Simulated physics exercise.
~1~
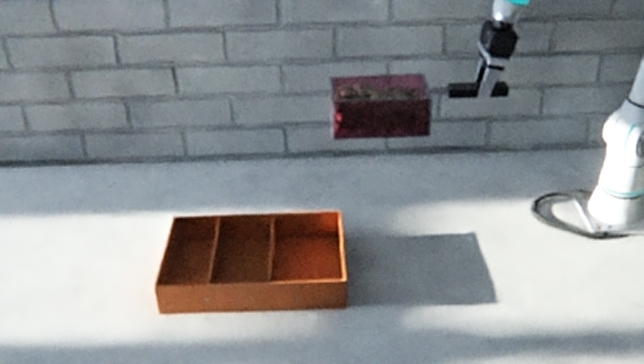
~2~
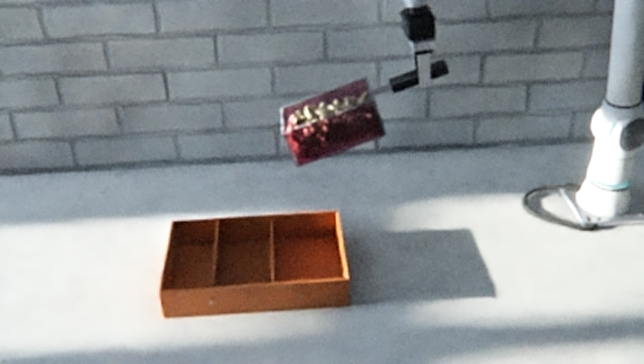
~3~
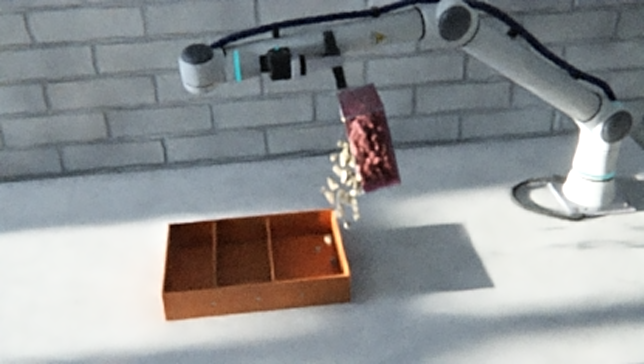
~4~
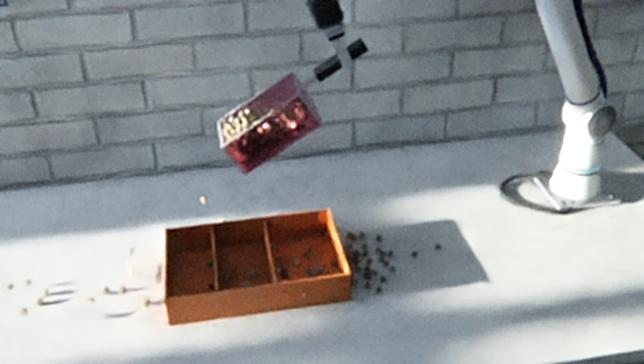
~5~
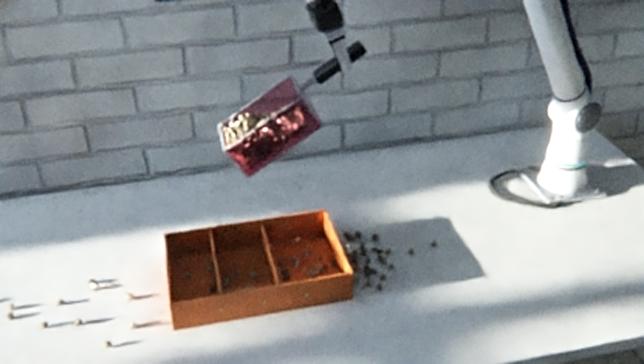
At the start, a robot arm holds a clear reddish box of small pebbles in the air above and to the right of an orange crate split into three parts. The arm carries the box left and begins to tip it forward. It then swings the box steeply over, and pebbles pour down near the crate's right edge. Next the arm moves back left and turns the box partly upright, while pebbles scatter on both sides of the crate. It ends with the box held still, tilted and still well filled, some pebbles in the crate and many strewn across the table.
